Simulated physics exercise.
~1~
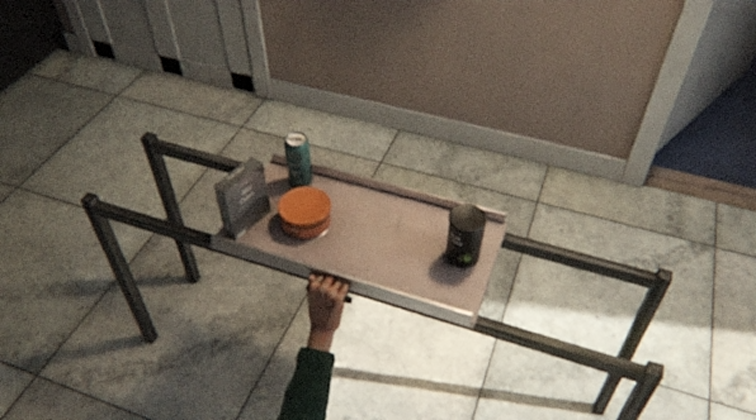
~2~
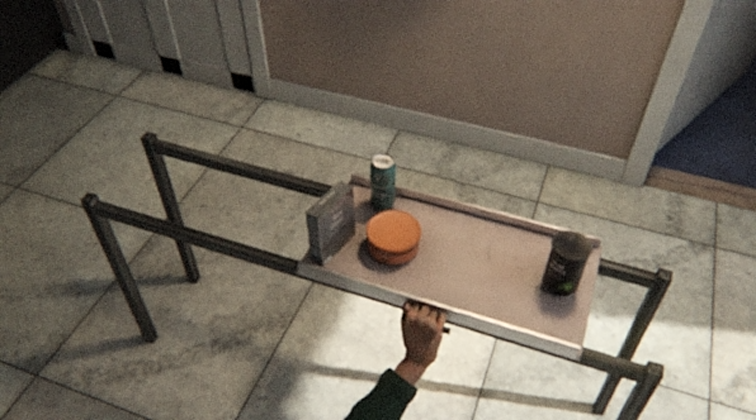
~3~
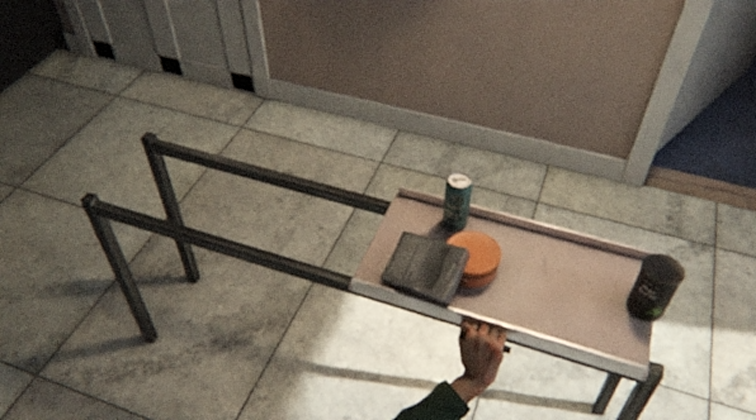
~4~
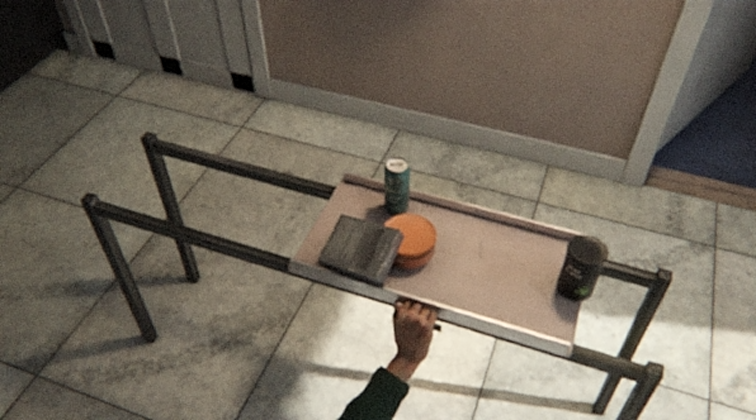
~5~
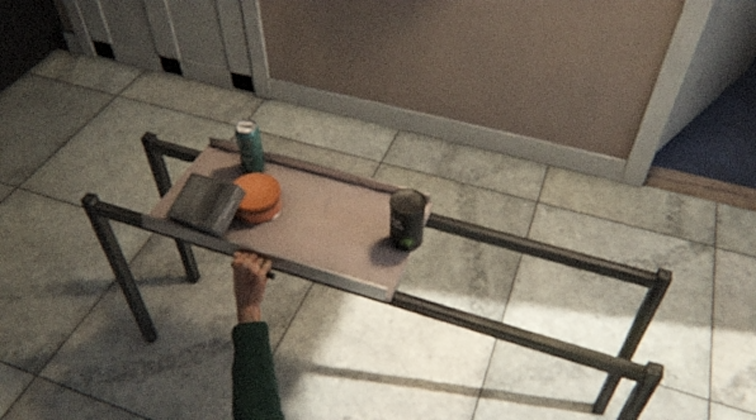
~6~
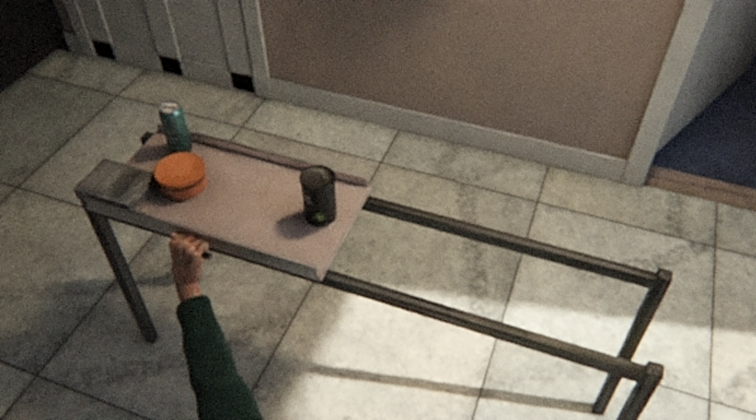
On a sliding shelf above a tiled floor, a hand moved a tray holding a grey packet, turquoise can, orange tub and black tin to the right, where the packet toppled, then back to the far left, the other items still in place.
